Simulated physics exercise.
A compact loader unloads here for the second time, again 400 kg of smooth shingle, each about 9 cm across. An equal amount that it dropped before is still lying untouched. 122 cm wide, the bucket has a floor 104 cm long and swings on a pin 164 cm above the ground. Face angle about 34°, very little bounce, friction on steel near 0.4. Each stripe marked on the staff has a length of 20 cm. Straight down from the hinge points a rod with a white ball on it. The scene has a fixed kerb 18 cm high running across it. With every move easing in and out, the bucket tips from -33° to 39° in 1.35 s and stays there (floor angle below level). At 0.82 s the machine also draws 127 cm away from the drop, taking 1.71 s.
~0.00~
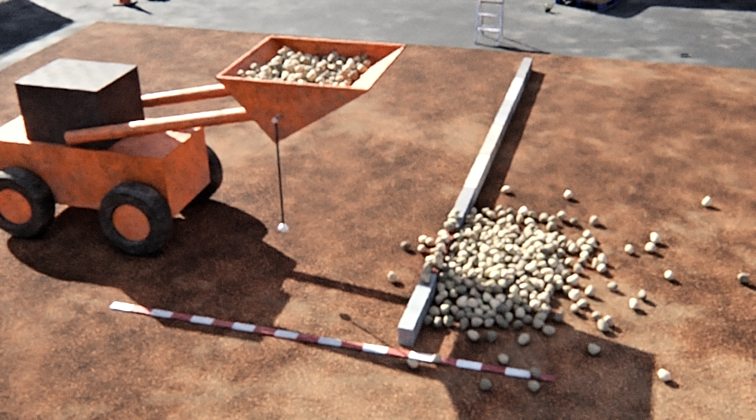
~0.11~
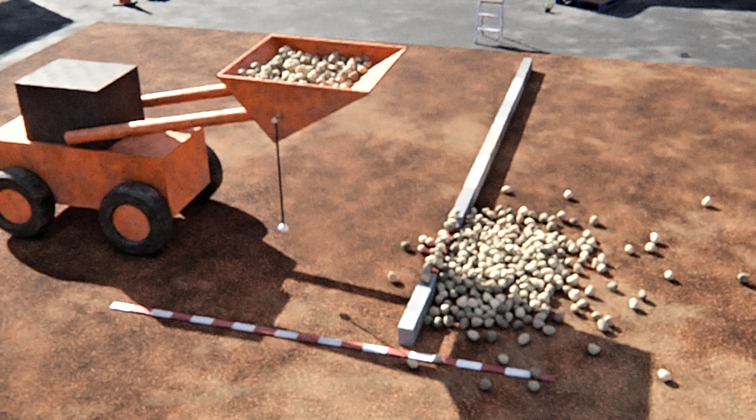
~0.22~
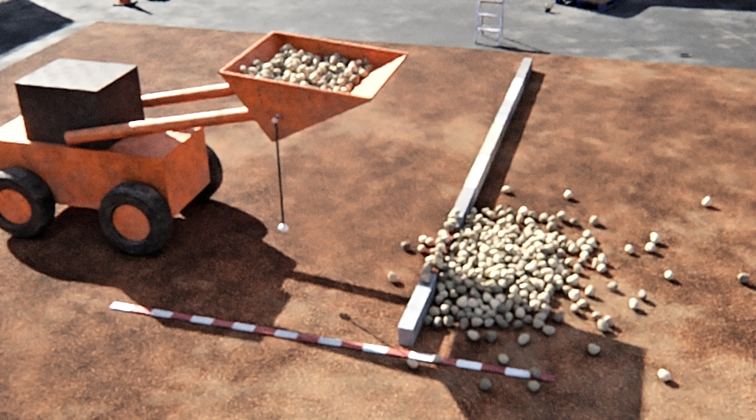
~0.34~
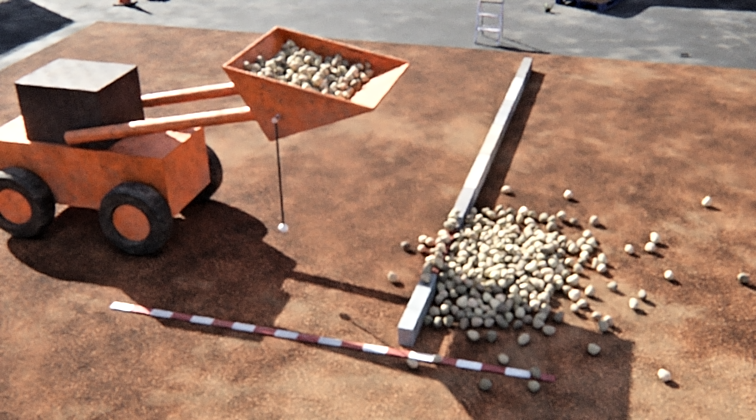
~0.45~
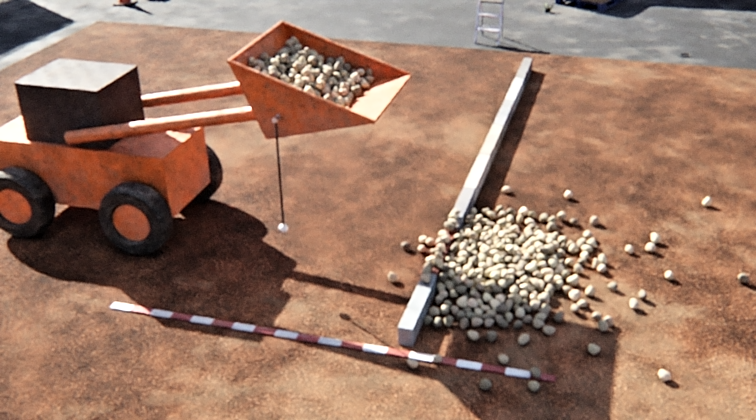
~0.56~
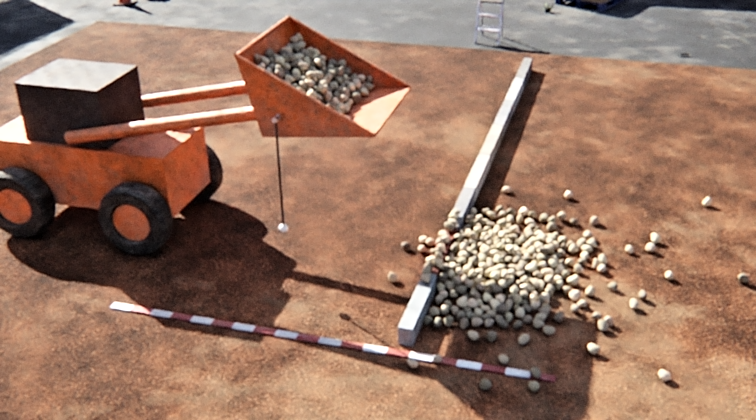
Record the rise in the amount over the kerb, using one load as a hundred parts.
Rise: About 0 parts in every hundred.
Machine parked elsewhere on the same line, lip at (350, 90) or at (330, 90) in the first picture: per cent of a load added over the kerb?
Roughly 0 and 0 per cent, in that order.
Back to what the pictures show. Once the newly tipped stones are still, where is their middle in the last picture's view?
Centre at roughly (376, 250).
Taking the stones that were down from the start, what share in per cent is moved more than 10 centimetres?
Estimate: 0 %, roughly.
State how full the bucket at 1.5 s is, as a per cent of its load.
Close to 30 per cent of the load.
After 1.0 s the floor is at 28°; in per cent of one load, 100 in the bucket, 5 on this side of the kerb, 95 over the kerb; the foremost stones are at (706, 270).
After 1.5 s the floor is at 39°; in per cent of one load, 31 in the bucket, 74 on this side of the kerb, 95 over the kerb; the foremost stones are at (706, 270).
After 3.0 s the floor is at 39°; in per cent of one load, 0 in the bucket, 105 on this side of the kerb, 95 over the kerb; the foremost stones are at (706, 270).
After 5.8 s the floor is at 39°; in per cent of one load, 0 in the bucket, 105 on this side of the kerb, 95 over the kerb; the foremost stones are at (706, 270). Net gain over the kerb, 0.
